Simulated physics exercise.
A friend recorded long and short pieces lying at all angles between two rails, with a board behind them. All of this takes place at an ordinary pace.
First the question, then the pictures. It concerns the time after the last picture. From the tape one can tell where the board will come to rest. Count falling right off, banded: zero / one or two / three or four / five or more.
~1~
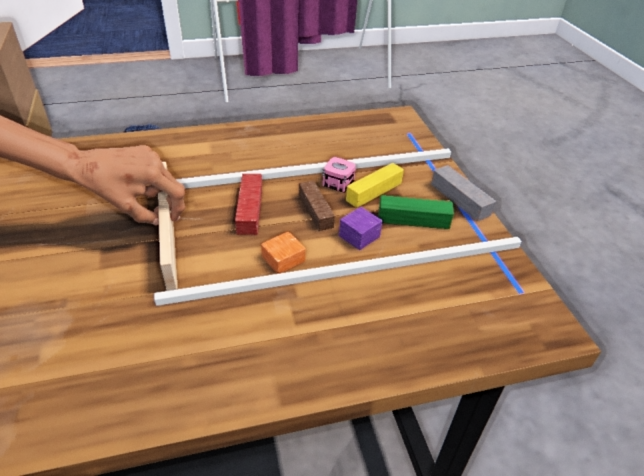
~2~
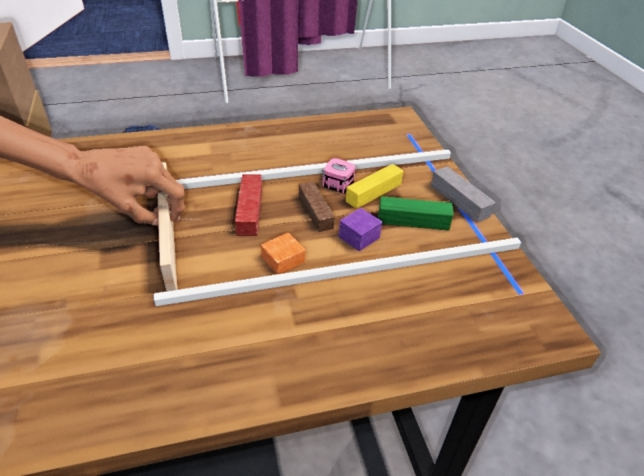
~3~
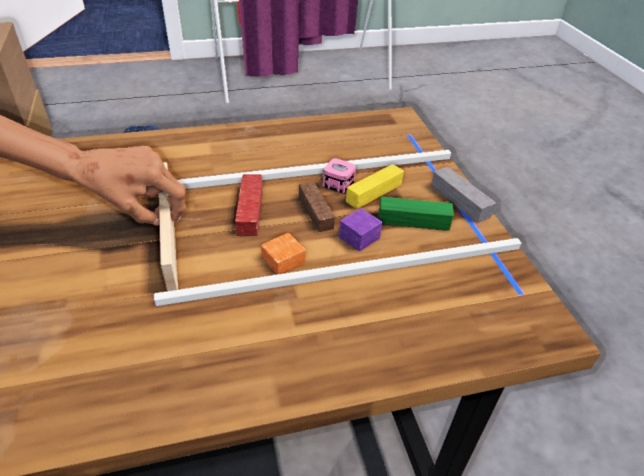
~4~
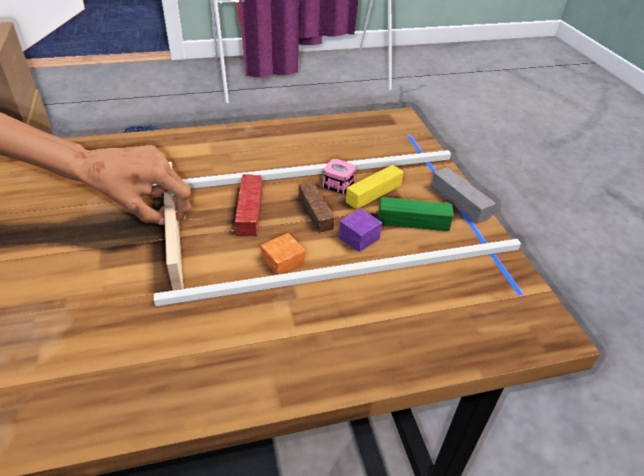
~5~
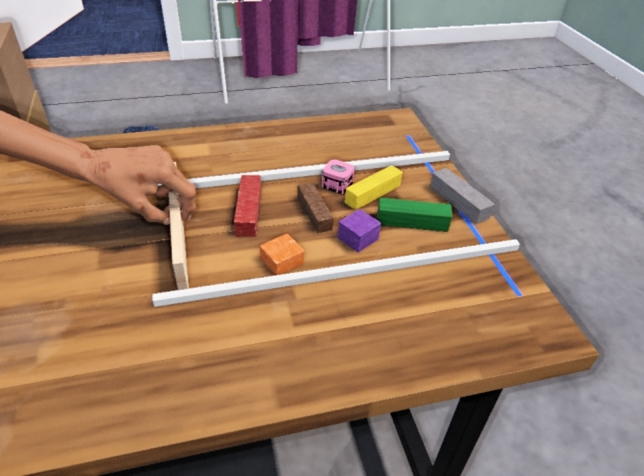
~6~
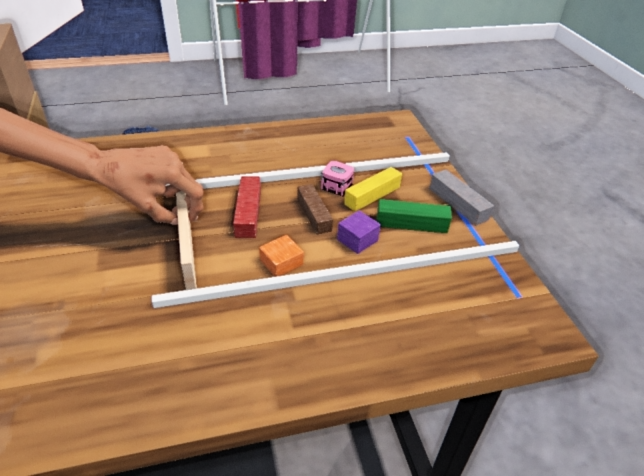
You'd see five or more pieces leave the end and fall.
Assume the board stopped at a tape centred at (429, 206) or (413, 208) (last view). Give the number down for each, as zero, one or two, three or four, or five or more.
First tape: Just one or two; second tape: Either one or two.
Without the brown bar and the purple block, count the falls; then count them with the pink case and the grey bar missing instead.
First try 4, second try 3.
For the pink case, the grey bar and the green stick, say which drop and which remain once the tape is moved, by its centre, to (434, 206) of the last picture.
One by one: The pink case holds its spot, the grey bar topples, the green stick topples.
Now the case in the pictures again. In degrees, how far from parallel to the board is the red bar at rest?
About 0° out of line.
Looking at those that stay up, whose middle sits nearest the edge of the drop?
Result: The brown bar.
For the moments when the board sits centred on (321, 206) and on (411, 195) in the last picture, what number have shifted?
At the first spot 6, then 8.
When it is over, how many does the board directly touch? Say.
The number is 2.
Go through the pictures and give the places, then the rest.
Grey bar (462, 192); green stick (415, 212); yellow bar (375, 185); board (167, 223); tape (455, 199), in the first frame.
Green stick (415, 213); purple block (360, 229), in the second frame.
Yellow bar (375, 186); brown bar (316, 206), in the third frame.
Grey bar (462, 195); pink case (339, 176), in the fourth frame.
Green stick (414, 215); board (177, 222), in the fifth frame.
Grey bar (460, 197); green stick (413, 216); yellow bar (374, 188); board (184, 223); tape (453, 203), in the sixth frame.
Early on, none off yet; grey bar at rest near (460, 197); green stick at rest near (413, 216); yellow bar at rest near (374, 188).
A while later, none off yet; grey bar moving near (463, 196); green stick travelled a little near (446, 213); yellow bar travelled about its own width near (418, 179).
Finally, the number that fall off is five or more; lost, purple block, pink case, yellow bar, green stick and grey bar.
